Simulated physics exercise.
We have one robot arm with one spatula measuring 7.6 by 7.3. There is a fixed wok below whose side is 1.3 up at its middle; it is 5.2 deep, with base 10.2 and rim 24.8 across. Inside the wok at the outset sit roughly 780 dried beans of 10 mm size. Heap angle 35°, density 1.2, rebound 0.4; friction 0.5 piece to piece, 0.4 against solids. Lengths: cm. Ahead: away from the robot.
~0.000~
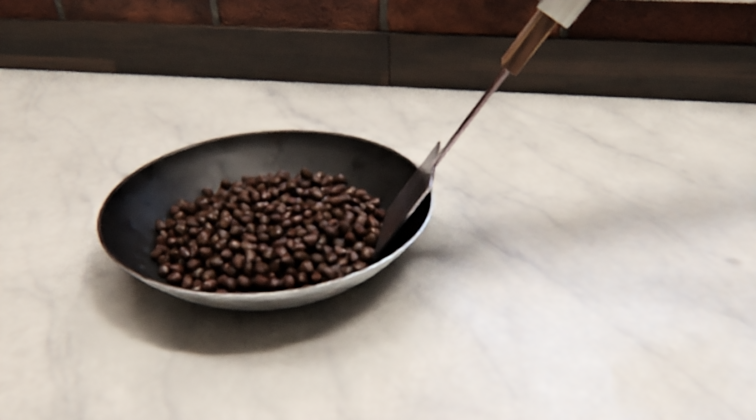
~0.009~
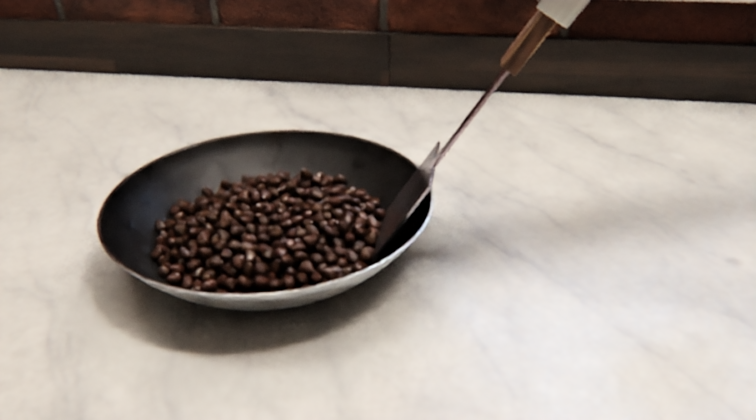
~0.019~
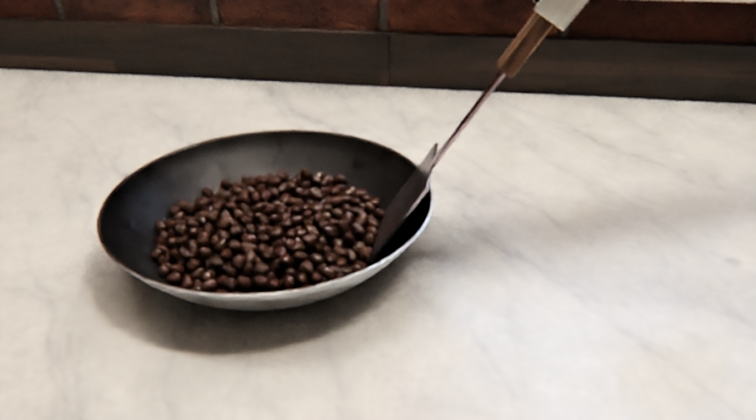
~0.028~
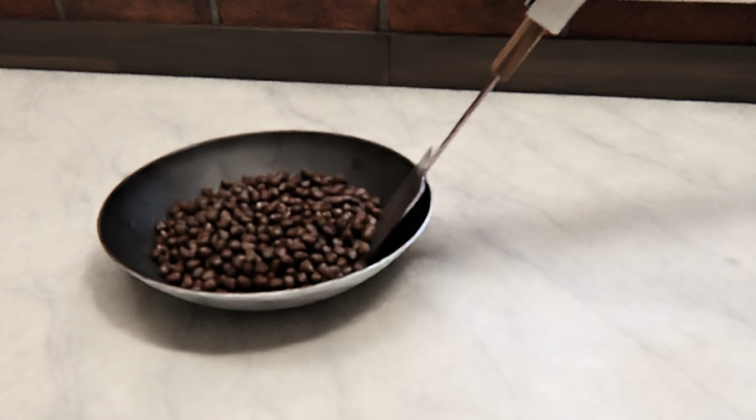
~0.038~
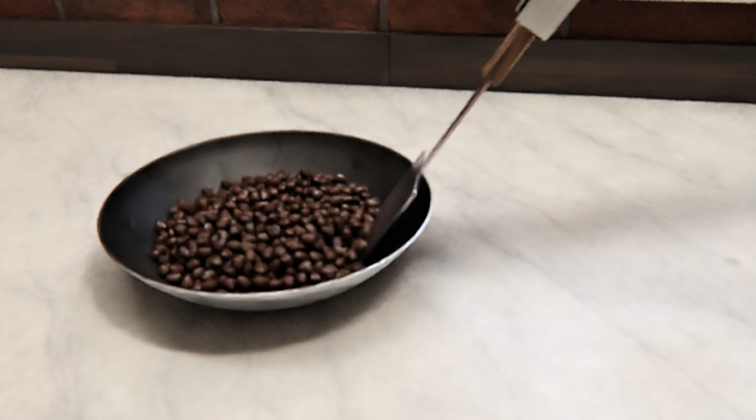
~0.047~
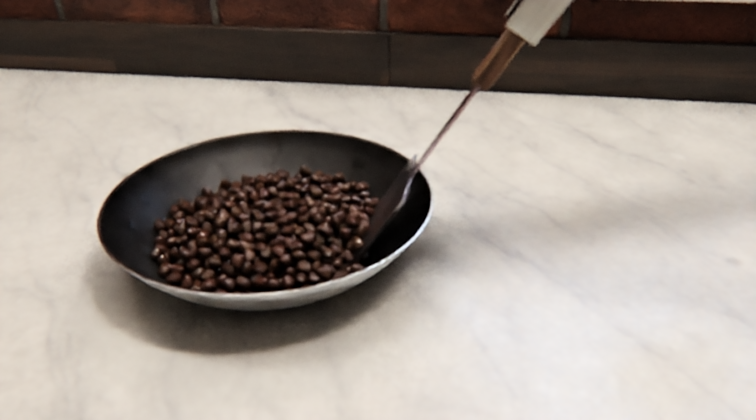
On a pale marbled countertop backed by a dark strip and reddish-brown brick, seen from slightly above, the view stays still. A shallow black wok with a light outer side sits left of centre, holding a heap of glossy dark brown beans, while a dark spatula slants in from the upper right. The spatula slides slightly leftward and down against the beans' right edge, and the heap barely shifts.
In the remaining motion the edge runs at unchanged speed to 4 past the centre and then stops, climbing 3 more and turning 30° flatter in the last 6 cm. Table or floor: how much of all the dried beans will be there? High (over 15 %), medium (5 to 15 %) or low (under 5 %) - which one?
Low, under 5 %.
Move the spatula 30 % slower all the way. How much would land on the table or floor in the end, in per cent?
Roughly 0 in a hundred.
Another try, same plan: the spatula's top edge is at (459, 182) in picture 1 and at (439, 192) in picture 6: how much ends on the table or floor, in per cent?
I'd put it at roughly 0 per cent.
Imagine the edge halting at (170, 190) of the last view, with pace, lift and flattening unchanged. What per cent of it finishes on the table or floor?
About 30 per cent.
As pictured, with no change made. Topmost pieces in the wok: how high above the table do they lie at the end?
Peak at rest, approximately 7.0 centimetres.
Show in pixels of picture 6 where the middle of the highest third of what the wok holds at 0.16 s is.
Around (202, 206).
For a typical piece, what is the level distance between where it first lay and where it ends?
Somewhere about 4 centimetres, I'd say.
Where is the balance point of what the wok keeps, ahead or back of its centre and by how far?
Roughly 4.0 centimetres ahead.
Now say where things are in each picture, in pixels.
Spatula top edge at (436, 162), sloping 58°; upper third of the load around (274, 222), from x 155 to 380, top at y 175; 777 in the wok, in the first picture.
Spatula top edge at (435, 163), sloping 58°; upper third of the load around (274, 222), from x 155 to 380, top at y 175, in the second picture.
Spatula top edge at (433, 164), sloping 58°; upper third of the load around (274, 222), from x 155 to 380, top at y 175, in the third picture.
Spatula top edge at (427, 167), sloping 58°; upper third of the load around (274, 222), from x 155 to 380, top at y 175, in the fourth picture.
Spatula top edge at (419, 171), sloping 58°; upper third of the load around (276, 221), from x 155 to 375, top at y 175, in the fifth picture.
Spatula top edge at (411, 175), sloping 58°; upper third of the load around (274, 220), from x 155 to 375, top at y 170; 777 in the wok, in the sixth picture.
By 0.11 s, sloping 58°, highest piece 6 above the table; 777 in the wok.
By 0.16 s, sloping 44°, highest piece 10 above the table; 776 in the wok, 1 on the blade or in flight.
By 0.39 s, sloping 28°, highest piece 6 above the table; 773 in the wok, 4 on the table or floor.
By 1.44 s, sloping 28°, highest piece 6 above the table; 773 in the wok, 4 on the table or floor.
Final count, 773 in the wok, 4 on the table or floor. That is 1 % on the table or floor.
